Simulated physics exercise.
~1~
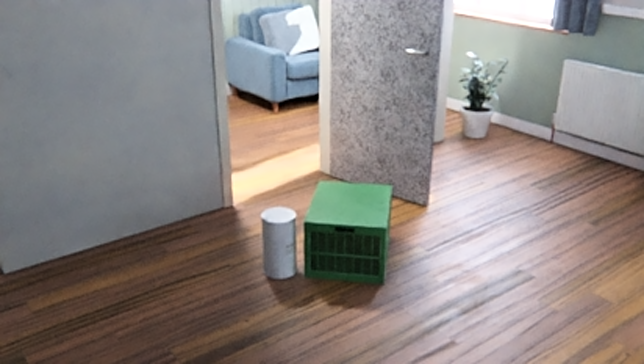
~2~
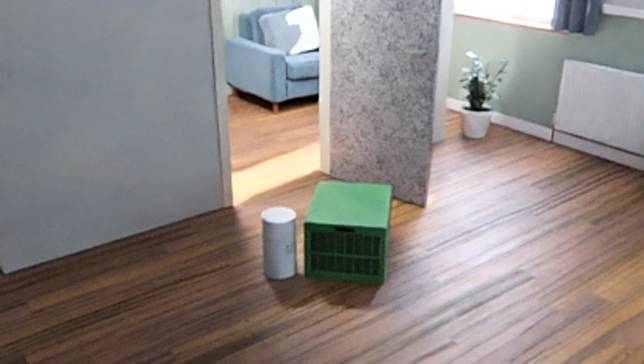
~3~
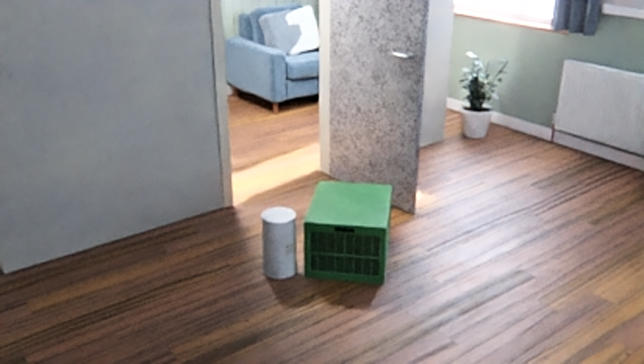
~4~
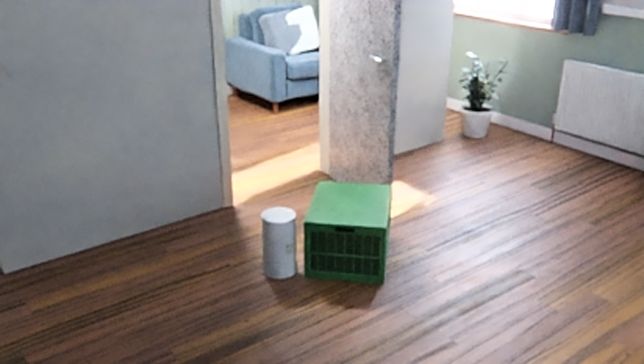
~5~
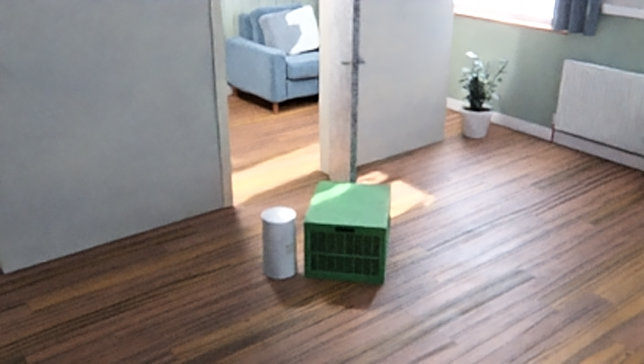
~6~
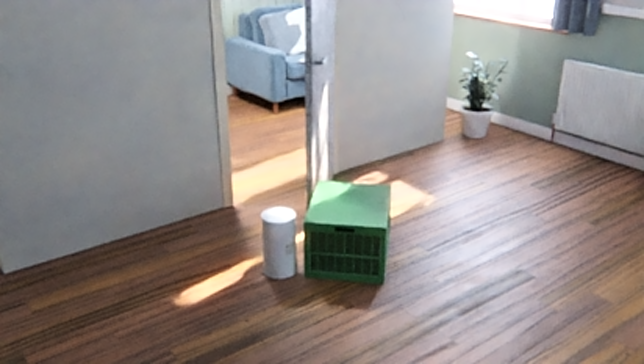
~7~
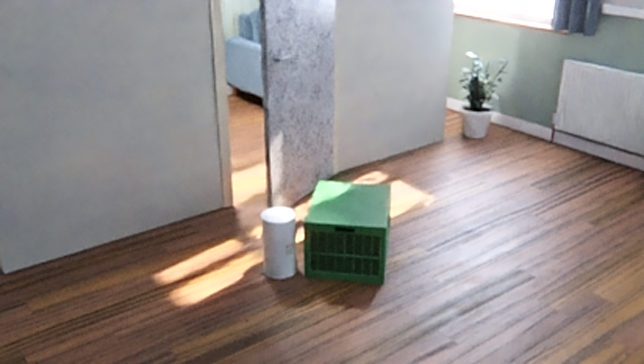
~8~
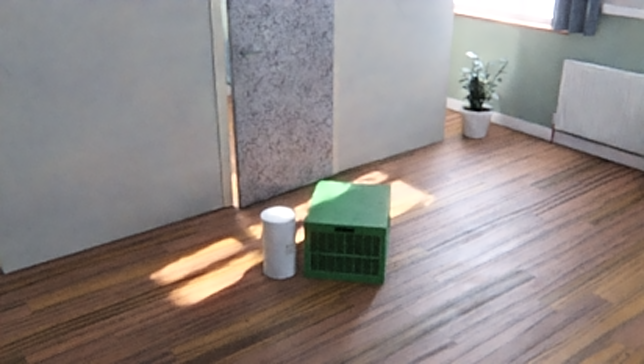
The video shows a speckled grey door standing wide open behind a green crate and a white canister on a wooden floor. The door swings leftward until it nearly covers the doorway, hiding the blue armchair beyond, while the crate and canister stay still.
